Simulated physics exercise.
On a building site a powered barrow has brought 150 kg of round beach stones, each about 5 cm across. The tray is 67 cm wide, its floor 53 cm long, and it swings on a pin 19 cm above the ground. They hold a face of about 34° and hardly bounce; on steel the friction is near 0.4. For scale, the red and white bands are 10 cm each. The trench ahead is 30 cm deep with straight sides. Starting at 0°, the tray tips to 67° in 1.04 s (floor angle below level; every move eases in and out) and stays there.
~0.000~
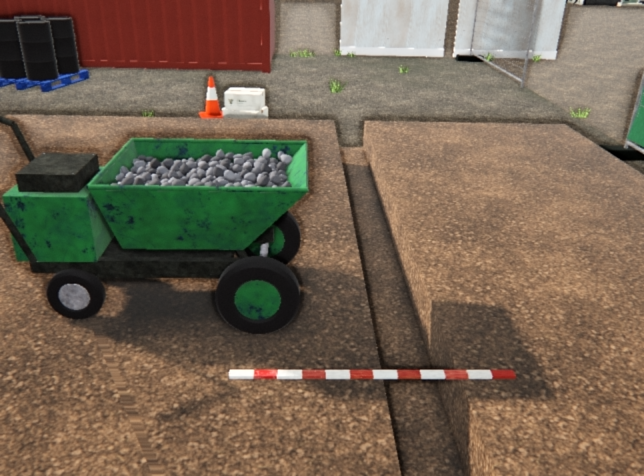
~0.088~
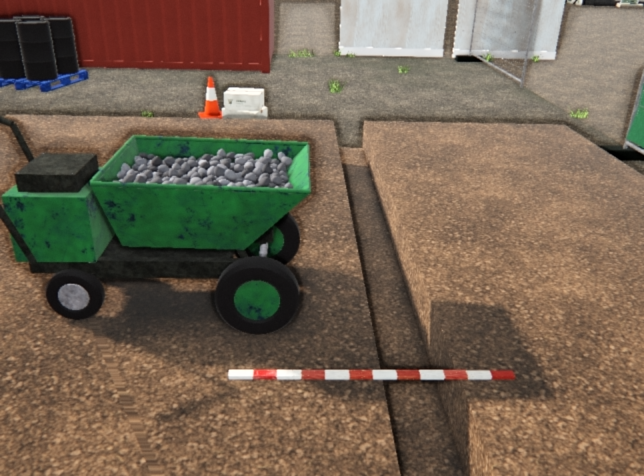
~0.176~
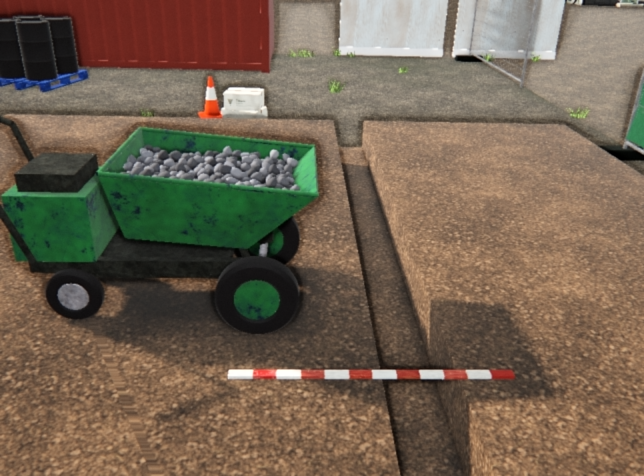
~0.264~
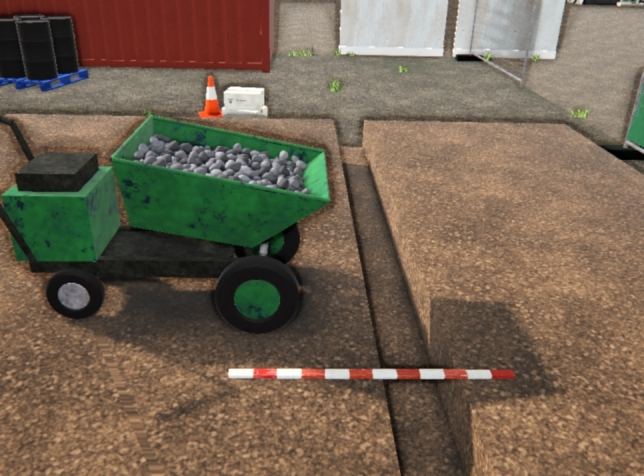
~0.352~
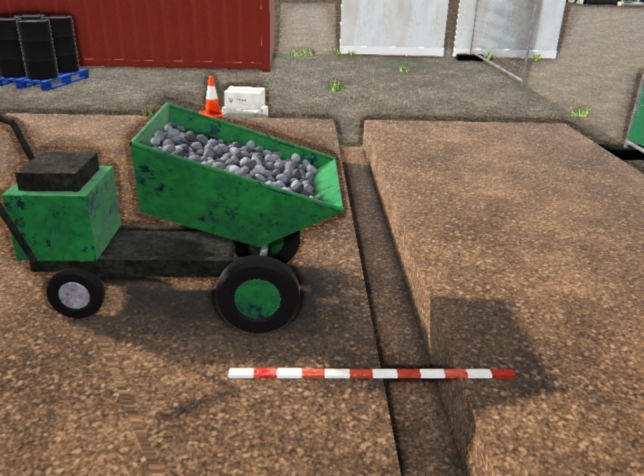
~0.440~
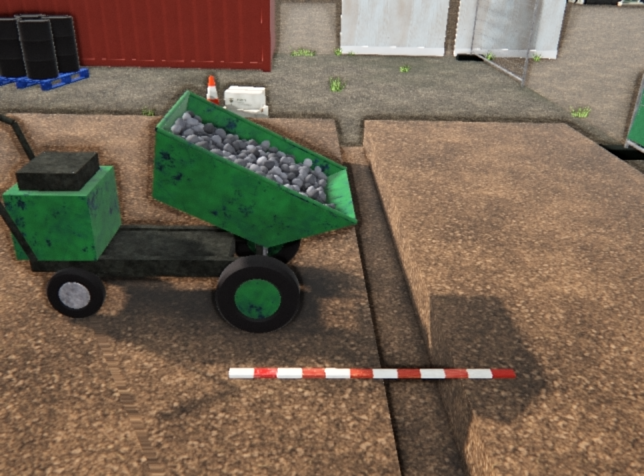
Green powered barrow standing beside a narrow trench, its tray of grey rounded stones tilting steadily down to the right.
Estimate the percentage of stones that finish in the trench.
Some 75 per cent of it.
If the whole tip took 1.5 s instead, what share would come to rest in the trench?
Then about 80 per cent.
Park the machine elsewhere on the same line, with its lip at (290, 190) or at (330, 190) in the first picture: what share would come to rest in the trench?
Near 90 per cent from the first place, 50 from the second.
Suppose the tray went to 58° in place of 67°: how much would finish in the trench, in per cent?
In that case some 80 per cent.
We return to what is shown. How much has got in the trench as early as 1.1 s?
Some 35 per cent.
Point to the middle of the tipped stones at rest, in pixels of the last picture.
Near (409, 324).
After 0.8 s the floor is at 57°; 100 % in the tray; the foremost stones are at (378, 245).
After 1.1 s the floor is at 67°; 59 % in the tray, 35 % in the trench, 7 % past the trench; the foremost stones are at (469, 302).
After 1.5 s the floor is at 67°; 20 % in the tray, 55 % in the trench, 25 % past the trench; the foremost stones are at (556, 282).
After 3.4 s the floor is at 67°; 0 % in the tray, 75 % in the trench, 25 % past the trench; the foremost stones are past the picture's edge.
